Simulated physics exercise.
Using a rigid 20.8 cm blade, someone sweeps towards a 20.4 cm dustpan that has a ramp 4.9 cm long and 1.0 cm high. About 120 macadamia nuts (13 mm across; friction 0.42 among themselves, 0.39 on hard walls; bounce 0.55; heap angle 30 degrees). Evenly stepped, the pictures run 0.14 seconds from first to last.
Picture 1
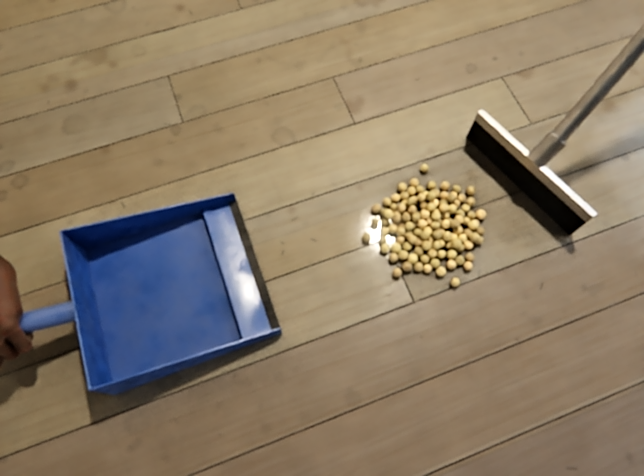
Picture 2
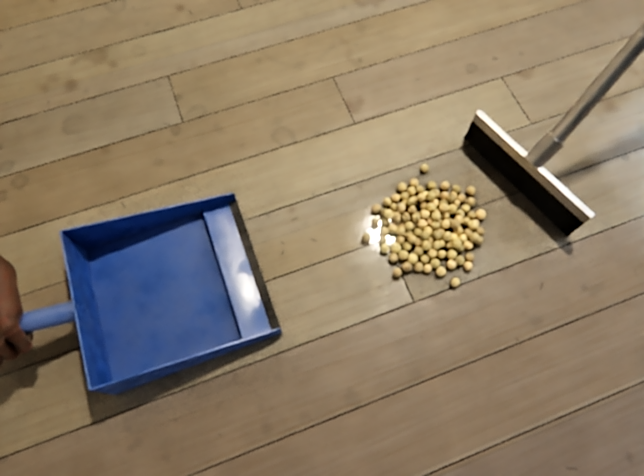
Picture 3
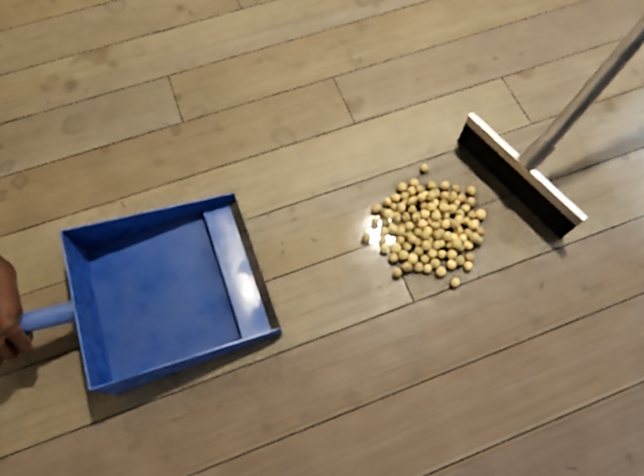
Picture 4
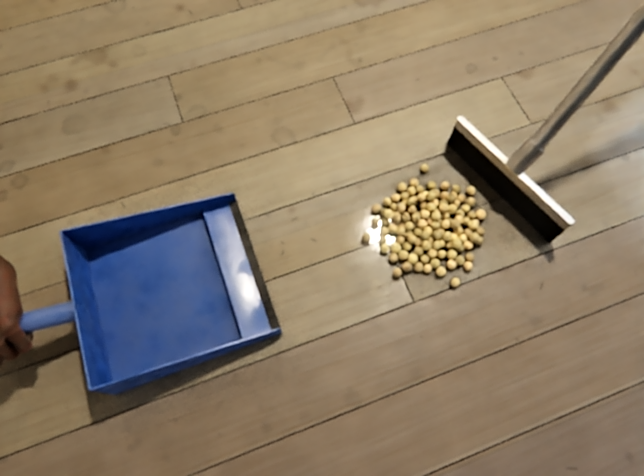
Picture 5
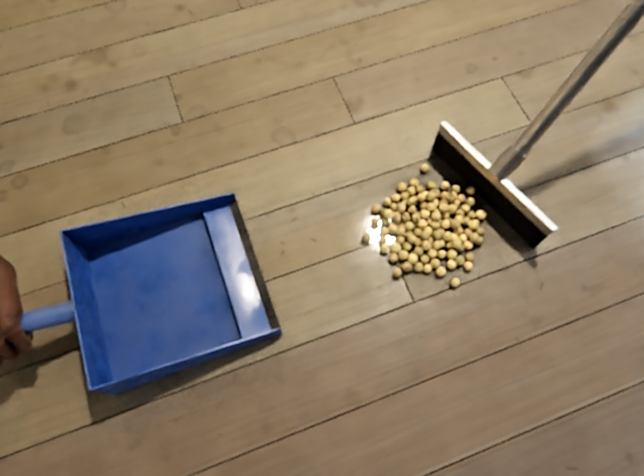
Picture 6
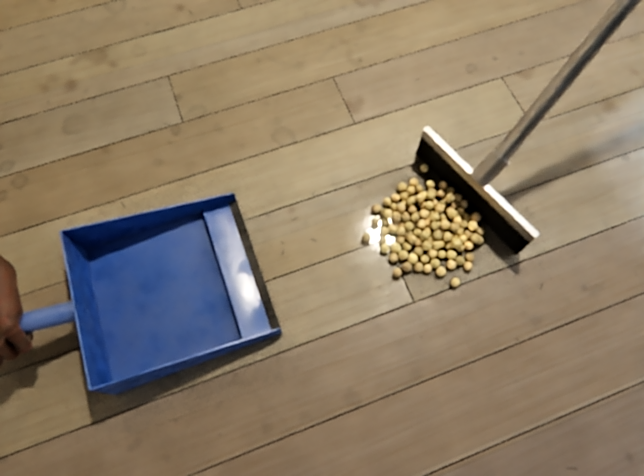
At the start, a hand holds a blue dustpan at the left while a broom-like blade stands to the right of a pile of round, tan nuts on a wooden floor. The blade slides left, slowly at first, then reaches the pile and nudges its nearest nuts, while the dustpan stays still.
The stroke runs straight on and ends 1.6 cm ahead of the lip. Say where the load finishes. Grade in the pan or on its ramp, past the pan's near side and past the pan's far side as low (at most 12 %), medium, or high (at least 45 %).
In the pan or on its ramp - medium; past the pan's near side - medium; past the pan's far side - low.
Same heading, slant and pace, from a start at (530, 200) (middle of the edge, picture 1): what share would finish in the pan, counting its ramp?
I'd put it at around 25 per cent.
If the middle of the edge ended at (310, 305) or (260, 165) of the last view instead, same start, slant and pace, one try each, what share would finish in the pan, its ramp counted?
The two tries give roughly 25 and 10 %.
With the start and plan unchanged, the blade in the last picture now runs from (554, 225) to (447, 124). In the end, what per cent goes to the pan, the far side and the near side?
Pan 10; far 0; near 35.
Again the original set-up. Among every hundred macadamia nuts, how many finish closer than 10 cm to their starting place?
About 0 %.
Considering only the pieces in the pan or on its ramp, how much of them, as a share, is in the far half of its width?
30 per cent.
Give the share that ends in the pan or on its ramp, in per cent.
Around 30 percent.
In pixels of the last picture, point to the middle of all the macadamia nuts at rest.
Look around (267, 319) in the last picture.
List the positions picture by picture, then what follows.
Blade from (588, 217) to (479, 117), moved 0.0 cm, 0 of the pieces shifted so far; middle of the pieces at (428, 222); pan at (166, 295), in the first picture.
Blade from (586, 218) to (477, 118), moved 0.4 cm, 0 of the pieces shifted so far; middle of the pieces at (428, 222), in the second picture.
Blade from (579, 221) to (470, 120), moved 1.5 cm, 0 of the pieces shifted so far; middle of the pieces at (428, 222), in the third picture.
Blade from (567, 225) to (459, 124), moved 3.3 cm, 0 of the pieces shifted so far; middle of the pieces at (428, 222), in the fourth picture.
Blade from (549, 231) to (443, 129), moved 5.8 cm, 0 of the pieces shifted so far; middle of the pieces at (428, 222), in the fifth picture.
Blade from (531, 237) to (426, 134), moved 8.4 cm, 23 of the pieces shifted so far; middle of the pieces at (428, 222); pan at (166, 295), in the sixth picture.
Then, 0.14 s after the last picture, middle of the blade 17 cm from the lip; 0 % over the lip, far side 0 %, near side 25 %.
Then, 0.24 s after the last picture, middle of the blade 8 cm from the lip; 0 % over the lip, far side 0 %, near side 35 %.
Then, 0.47 s after the last picture, middle of the blade 5 cm from the lip; 35 % over the lip, far side 0 %, near side 40 %.
In the end, pan 30 %, near side 40 %, far side 0 %, in front of the lip or behind the blade 30 %.
